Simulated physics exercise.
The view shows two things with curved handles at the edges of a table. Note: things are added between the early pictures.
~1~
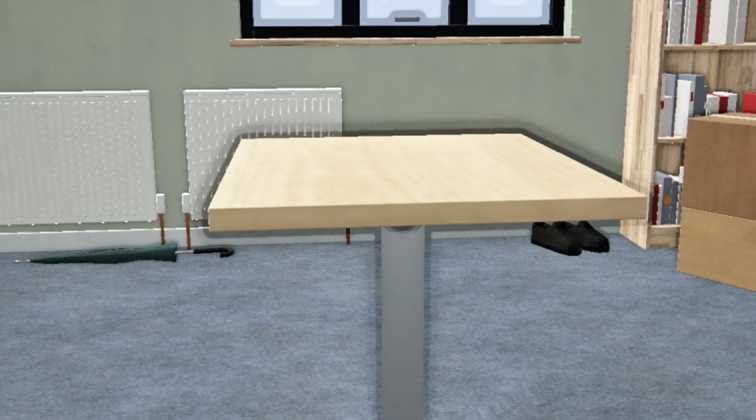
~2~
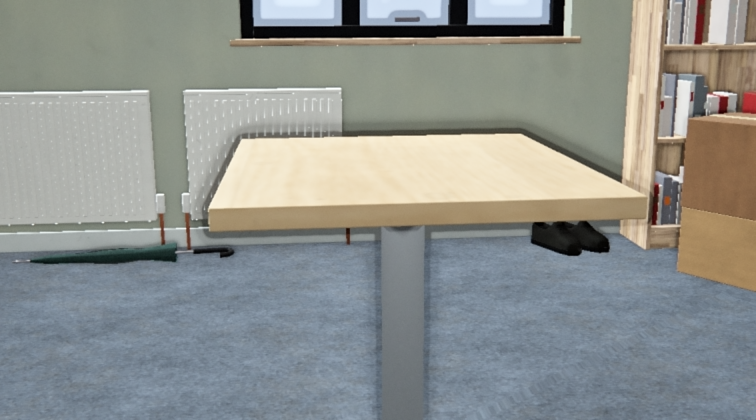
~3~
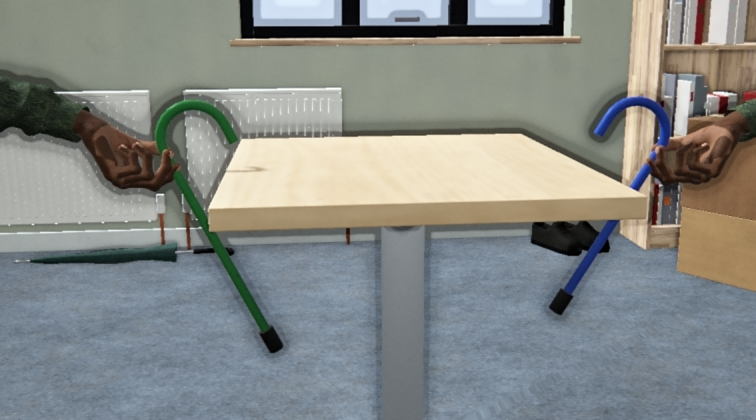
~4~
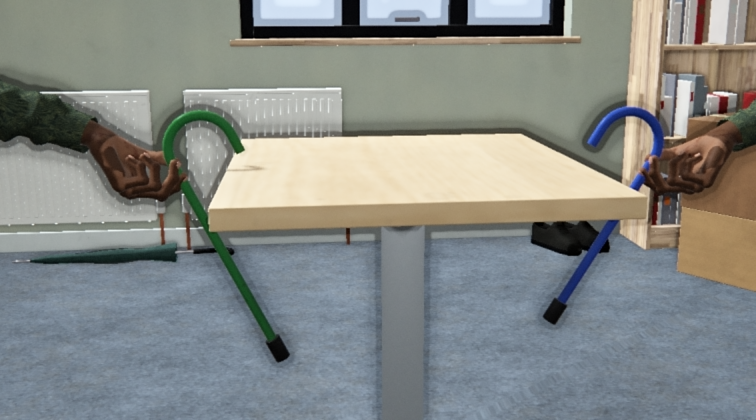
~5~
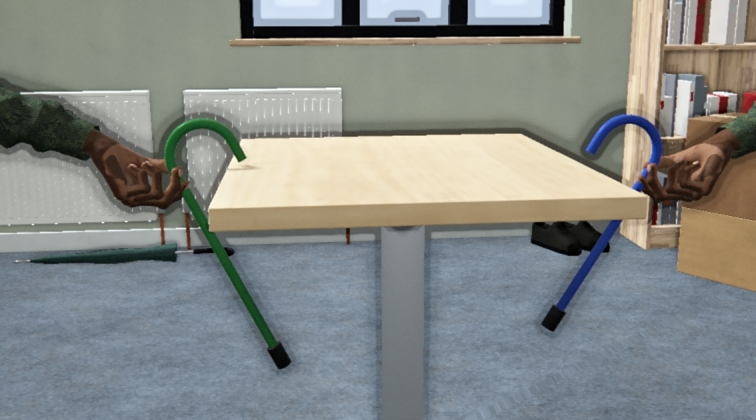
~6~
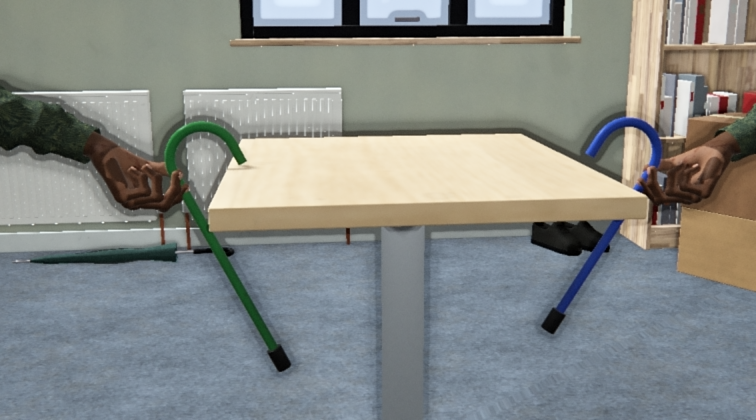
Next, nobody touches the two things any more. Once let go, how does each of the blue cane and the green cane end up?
The blue cane falls off; the green cane stays hooked.
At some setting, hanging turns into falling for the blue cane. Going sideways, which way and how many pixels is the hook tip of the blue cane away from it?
Shift approx. 20 px, direction left.
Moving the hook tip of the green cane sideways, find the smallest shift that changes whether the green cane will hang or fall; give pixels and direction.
16 pixels left, about.
Then, 0.36 s after the last picture, blue cane down below; green cane at rest near (248, 245).
At rest, the blue cane drops past the edge; the green cane remains in place, near (250, 245).
